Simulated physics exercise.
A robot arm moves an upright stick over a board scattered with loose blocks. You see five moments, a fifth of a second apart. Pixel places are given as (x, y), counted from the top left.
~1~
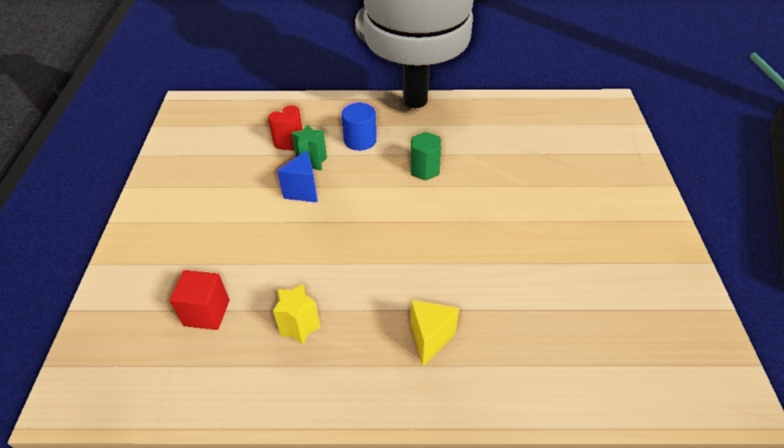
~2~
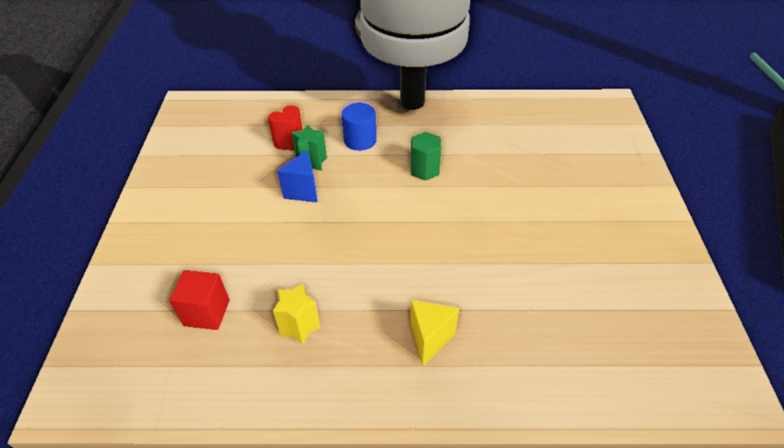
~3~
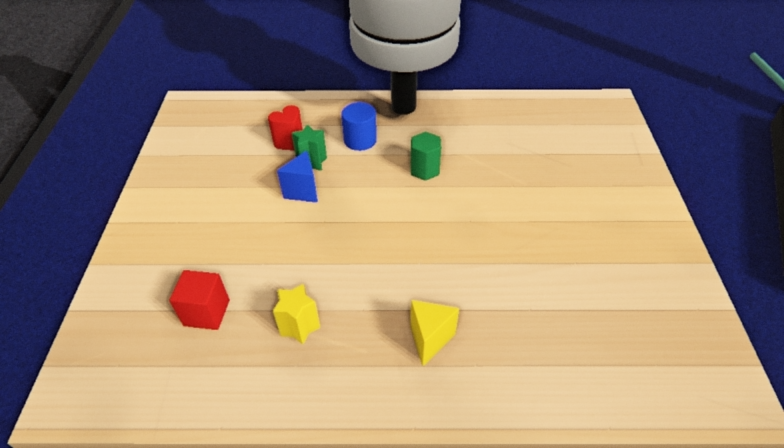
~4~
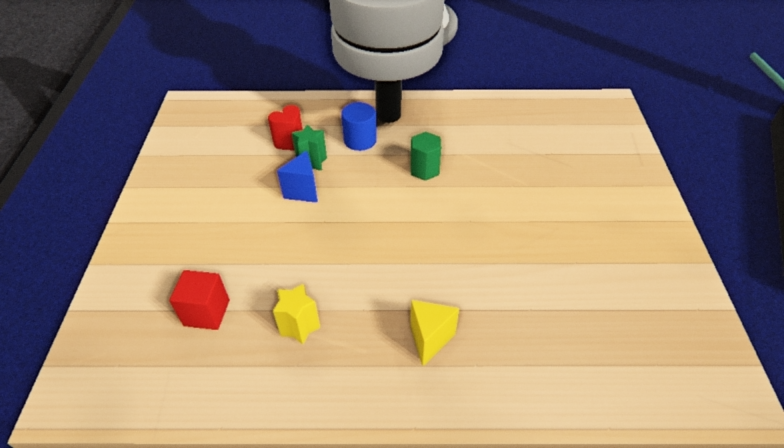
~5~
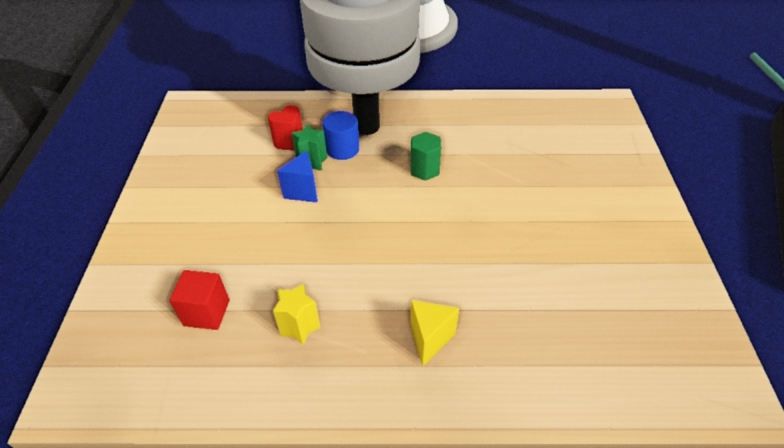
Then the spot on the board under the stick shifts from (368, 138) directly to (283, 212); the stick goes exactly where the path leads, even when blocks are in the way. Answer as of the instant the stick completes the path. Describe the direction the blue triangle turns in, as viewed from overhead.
The answer is counter-clockwise.
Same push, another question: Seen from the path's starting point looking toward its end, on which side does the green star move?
It goes right.
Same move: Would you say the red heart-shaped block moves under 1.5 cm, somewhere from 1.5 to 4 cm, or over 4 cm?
The block winds up within 1.5 cm of where it is now.
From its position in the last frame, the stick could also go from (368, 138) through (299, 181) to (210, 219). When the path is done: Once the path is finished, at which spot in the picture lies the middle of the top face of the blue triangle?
It will likely be found at (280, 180).
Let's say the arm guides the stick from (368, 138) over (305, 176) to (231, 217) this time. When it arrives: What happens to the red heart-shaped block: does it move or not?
It stays.
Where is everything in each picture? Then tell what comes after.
In the first frame, stick tip at (415, 101); block tops, red heart-shaped block at (285, 114); blue triangle at (299, 165); green star at (308, 134); blue circle at (358, 112).
In the second frame, stick at (412, 103); blocks unchanged.
In the third frame, stick at (404, 108); blocks unchanged.
In the fourth frame, stick at (389, 116); blocks unchanged.
In the fifth frame, stick at (367, 127); red heart-shaped block at (285, 114); blue triangle at (299, 165); green star at (308, 134); blue circle at (340, 121).
What follows on the original path. One third of the way, stick at (340, 150); blue triangle at (297, 166); green star at (277, 145), turned 45° clockwise; blue circle at (307, 140).
Two thirds of the way, stick at (310, 176); blue triangle at (282, 176), turned 80° anticlockwise; green star at (249, 146), turned 85° clockwise; blue circle at (275, 154).
At the end, stick at (280, 202); red heart-shaped block in place; blue triangle at (250, 195), turned 25° anticlockwise; green star at (244, 146), turned 105° clockwise; blue circle at (263, 160).
